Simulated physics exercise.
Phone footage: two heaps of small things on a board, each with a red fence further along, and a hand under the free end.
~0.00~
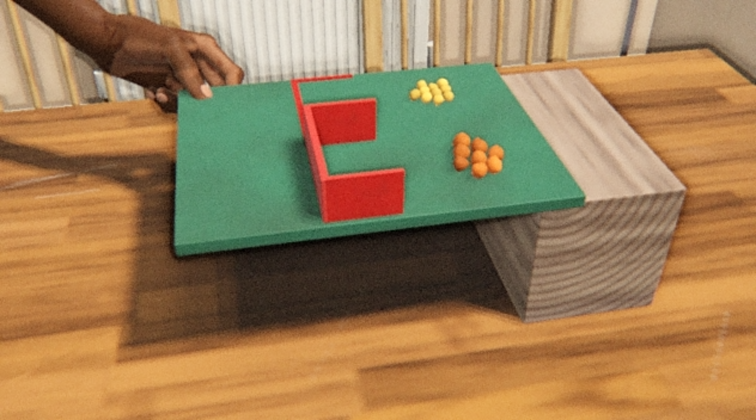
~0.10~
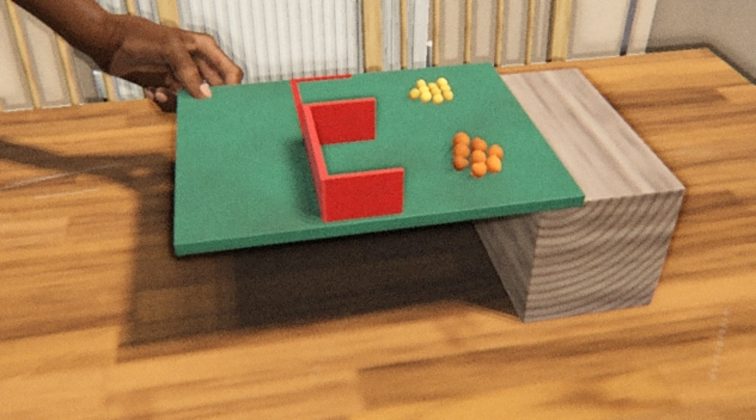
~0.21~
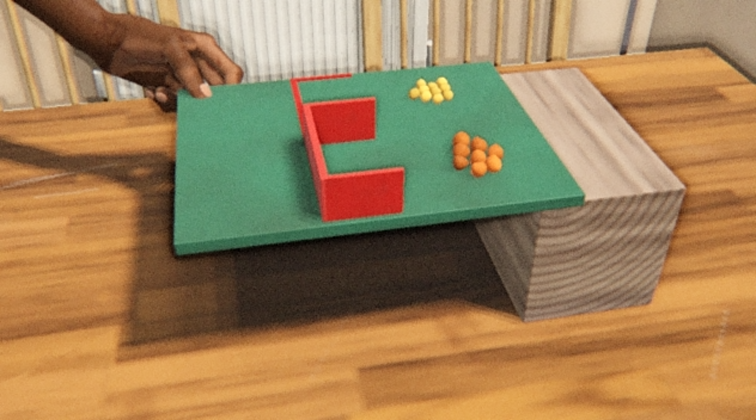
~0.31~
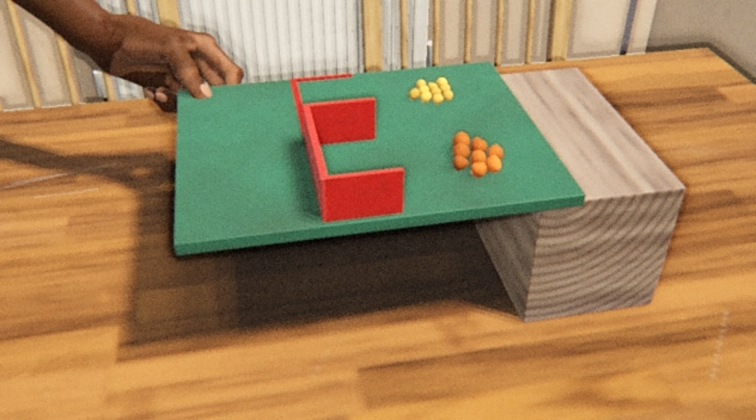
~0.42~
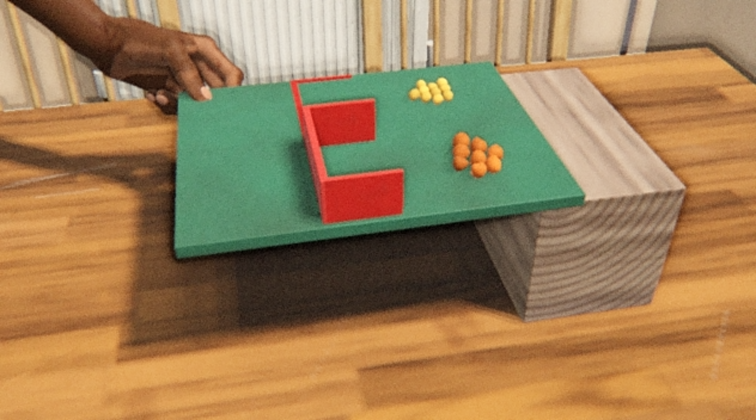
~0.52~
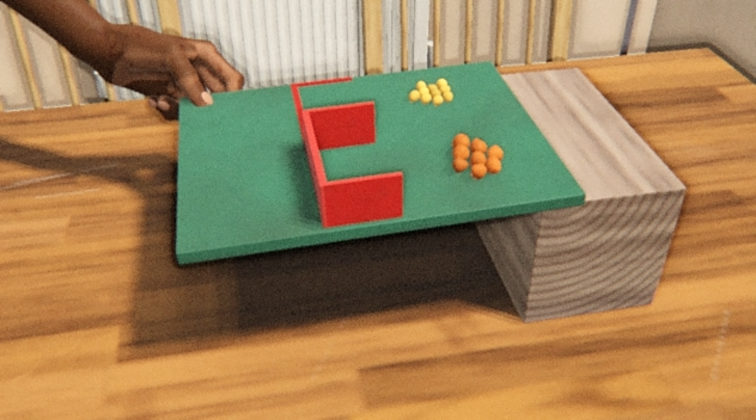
The clip opens on a green board resting on a wooden block at the right, with small orange and yellow balls heaped near red barriers and a hand at the far left corner. The board stays still at first, then its left end lowers very slightly while both heaps remain in place.
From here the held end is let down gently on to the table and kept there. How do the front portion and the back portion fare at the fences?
At the fences the front portion is held back and the Back portion goes beyond.
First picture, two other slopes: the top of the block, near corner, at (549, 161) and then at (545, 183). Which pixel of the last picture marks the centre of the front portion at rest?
The first gives (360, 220), the second gives (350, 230).
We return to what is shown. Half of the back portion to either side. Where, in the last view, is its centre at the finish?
Looks to me like it ends up close to (72, 253).
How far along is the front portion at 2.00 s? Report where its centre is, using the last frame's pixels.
I'd say its middle is near (349, 240).
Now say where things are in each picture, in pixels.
Held end of the board at (189, 241), level; block at (552, 186), nearly half as high as the board is long; front portion at (478, 159), a few coated peanuts; back portion at (436, 93), a few puffed corn balls; front bar at (316, 161), taller than the pieces; back bar at (300, 108), much lower than a piece, in the first picture.
Held end of the board at (188, 241), level; back portion at (435, 93), in the second picture.
Held end of the board at (188, 240), level; front portion at (478, 158), in the third picture.
Held end of the board at (188, 241), level; back portion at (435, 93), in the fourth picture.
Held end of the board at (189, 243), level; front portion at (478, 158), in the fifth picture.
Held end of the board at (191, 249), down by 2°; block at (552, 186); front portion at (477, 160), not moving; back portion at (435, 94), not moving; front bar at (315, 166); back bar at (300, 112), in the sixth picture.
Around 0.93 s, board sloping at 9°; front portion where it was; back portion where it was.
Around 1.45 s, board sloping at 19°; front portion has reached its bar; back portion on its way down.
Around 2.00 s, board resting at 28°; front portion has reached its bar; back portion nearly all past its bar.
Finally (2.6 s), board resting at 28°; front portion gathered behind its bar; back portion nearly all past its bar.
